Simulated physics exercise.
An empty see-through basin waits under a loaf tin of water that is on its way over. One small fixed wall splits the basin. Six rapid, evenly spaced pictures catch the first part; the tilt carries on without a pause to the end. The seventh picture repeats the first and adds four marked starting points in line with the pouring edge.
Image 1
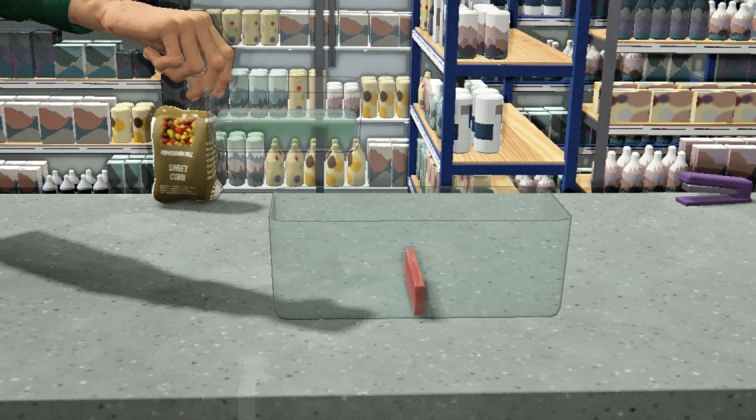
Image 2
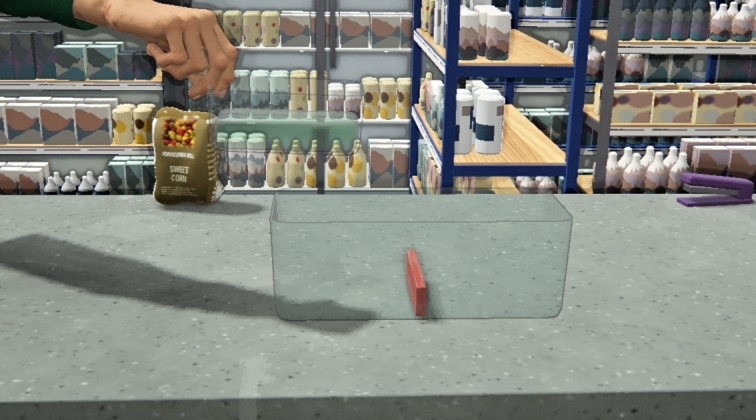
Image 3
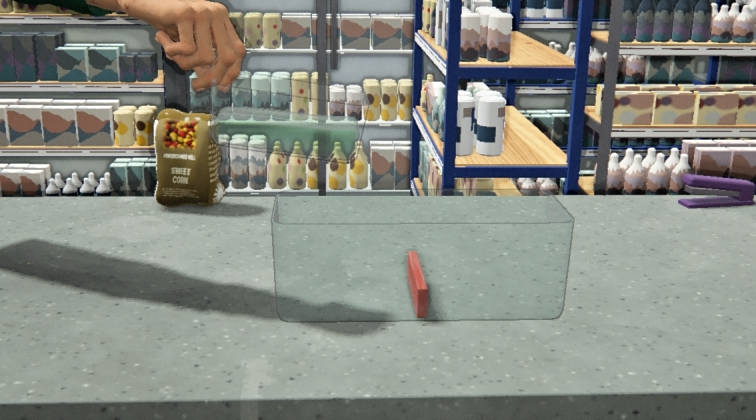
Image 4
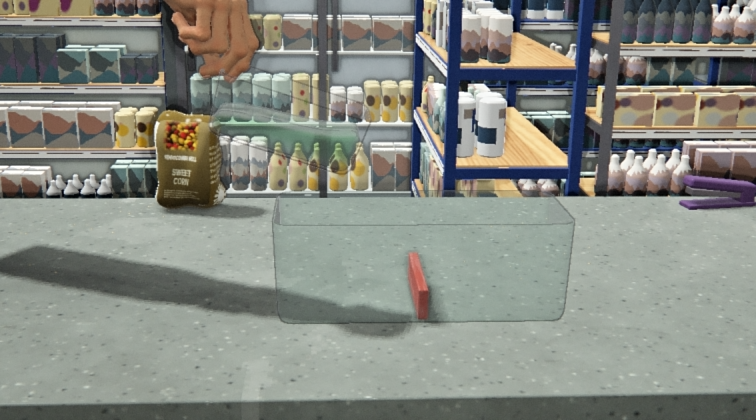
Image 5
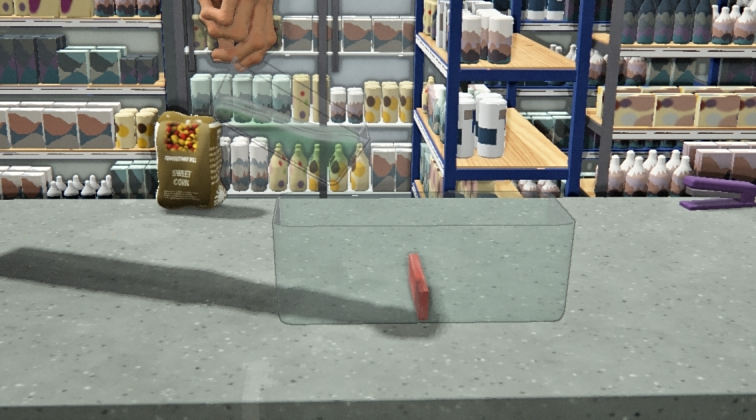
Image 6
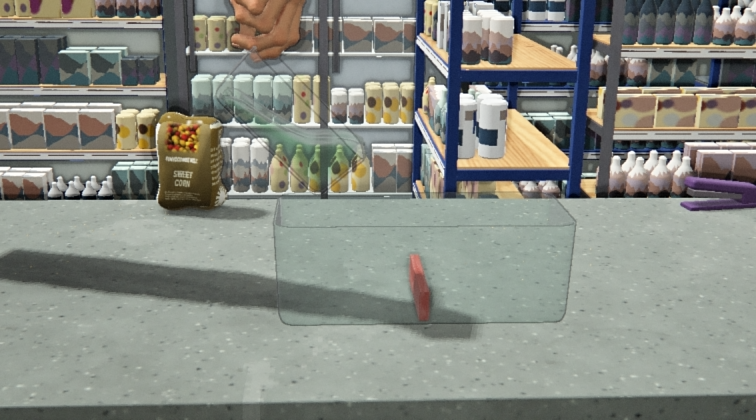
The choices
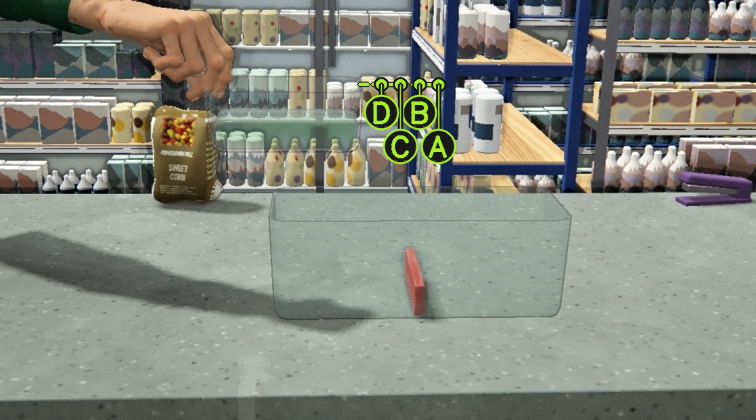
A hand tilting a clear container further and further above a see-through basin on a shop counter, beside a sweetcorn bag.
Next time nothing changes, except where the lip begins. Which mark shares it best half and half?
Go for C.
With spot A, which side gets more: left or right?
The right one.
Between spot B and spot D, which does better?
Spot B.
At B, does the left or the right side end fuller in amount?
The right one.
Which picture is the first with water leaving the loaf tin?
In picture 6.
On the marked copy, A at (438, 84); B at (419, 84); C at (400, 84); D at (381, 84).
For spot A, about 19 % ends left of the wall and 79 % right of it.
For spot B, about 29 % ends left of the wall and 70 % right of it.
For spot C, about 51 % ends left of the wall and 47 % right of it.
For spot D, about 77 % ends left of the wall and 17 % right of it; 6 % is lost outside.
